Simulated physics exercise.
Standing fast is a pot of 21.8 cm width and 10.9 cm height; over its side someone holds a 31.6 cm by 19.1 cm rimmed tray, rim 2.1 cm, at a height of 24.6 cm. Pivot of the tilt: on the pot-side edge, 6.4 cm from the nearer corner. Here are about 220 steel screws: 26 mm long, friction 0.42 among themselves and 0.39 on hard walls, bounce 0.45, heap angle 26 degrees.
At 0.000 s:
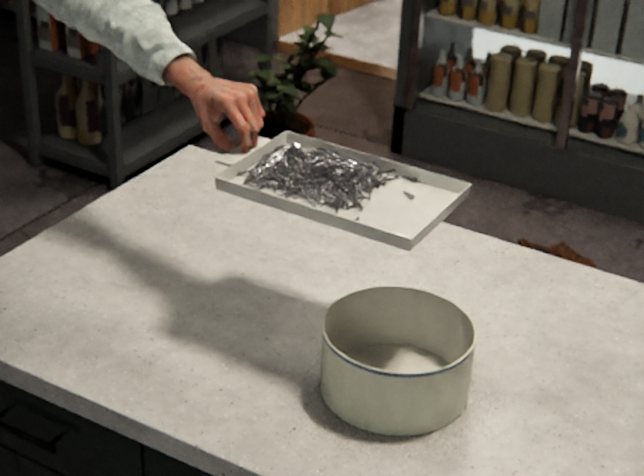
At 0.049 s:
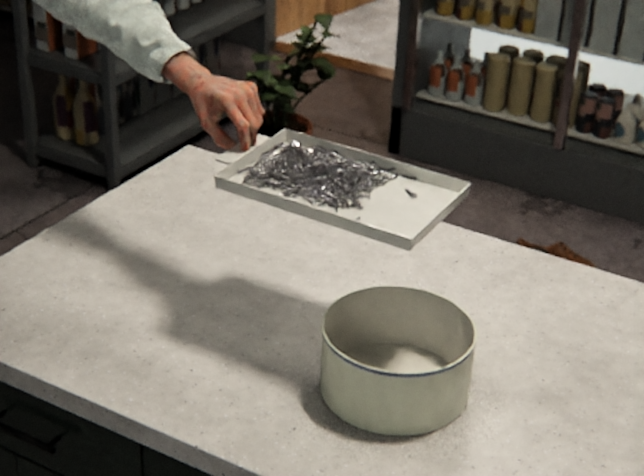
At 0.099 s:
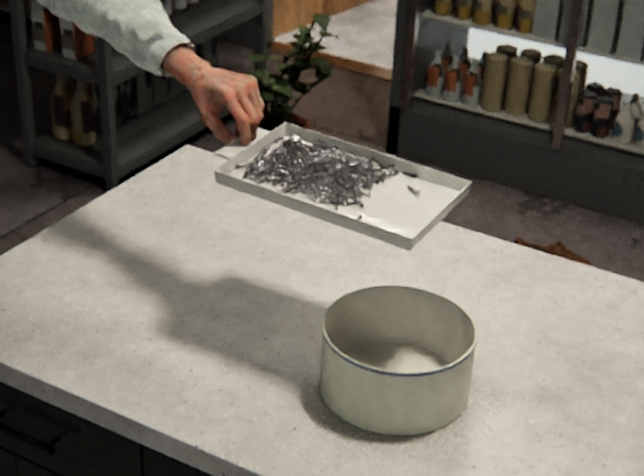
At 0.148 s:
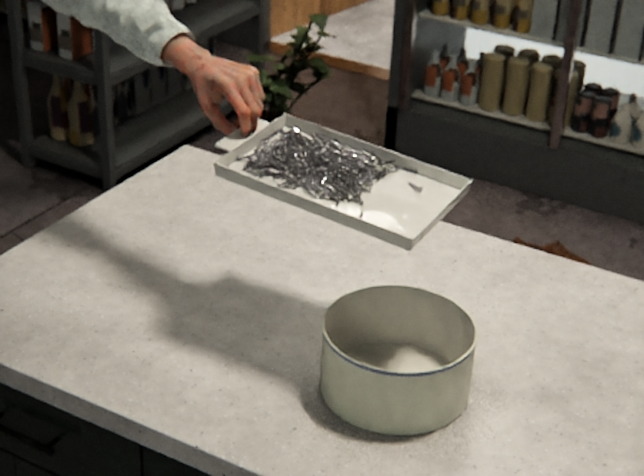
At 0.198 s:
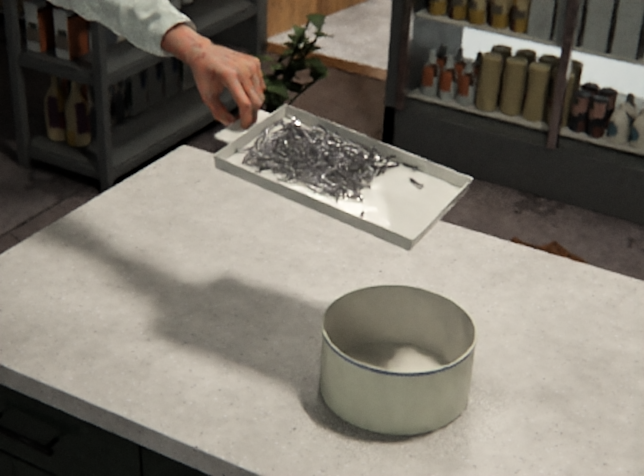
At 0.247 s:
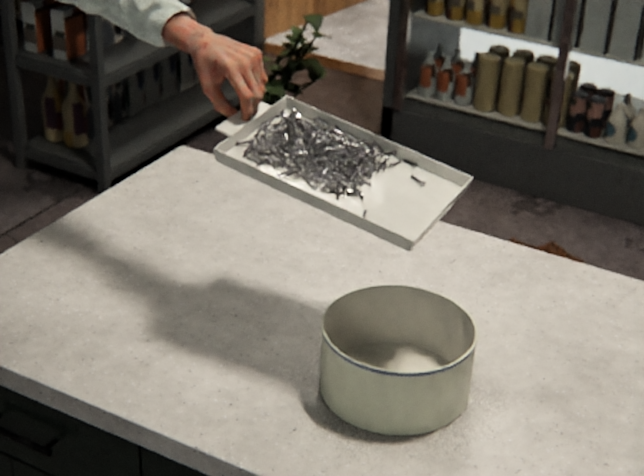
We see a hand holding a pale rimmed tray heaped with small metal screws above a countertop, beside a round, pale pot; the hand gradually raises the tray's left end, tilting it down toward the right.
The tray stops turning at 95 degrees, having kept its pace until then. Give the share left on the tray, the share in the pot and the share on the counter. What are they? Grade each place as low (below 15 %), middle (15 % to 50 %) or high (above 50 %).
Tray - low; pot - high; counter - low.
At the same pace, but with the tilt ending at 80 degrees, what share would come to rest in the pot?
It would be near 85 per cent.
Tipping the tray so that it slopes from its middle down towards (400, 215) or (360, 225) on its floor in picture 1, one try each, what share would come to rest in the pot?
Near 55 and 100 percent, in that order.
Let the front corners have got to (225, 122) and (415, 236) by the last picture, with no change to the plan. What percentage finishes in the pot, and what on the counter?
That works out as pot 30 and counter 70.
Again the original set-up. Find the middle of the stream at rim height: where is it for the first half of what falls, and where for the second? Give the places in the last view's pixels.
At roughly (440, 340) first, later on at (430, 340).
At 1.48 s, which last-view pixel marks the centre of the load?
Roughly (427, 237).
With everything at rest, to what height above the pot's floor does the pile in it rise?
About 2.5 centimetres.
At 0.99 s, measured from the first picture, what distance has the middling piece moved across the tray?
Displacement on the tray: About 19 cm.
After 0.99 s, tilt 50 degrees; the tray holds 95 %, the pot 0 %.
Then, at 1.48 s, tilt 76 degrees; the tray holds 65 %, the pot 30 %.
After 2.04 s, tilt 95 degrees; the tray holds 5 %, the pot 85 %.
By 2.8 s all is still; tray 0 %, pot 95 %, counter 5 %.
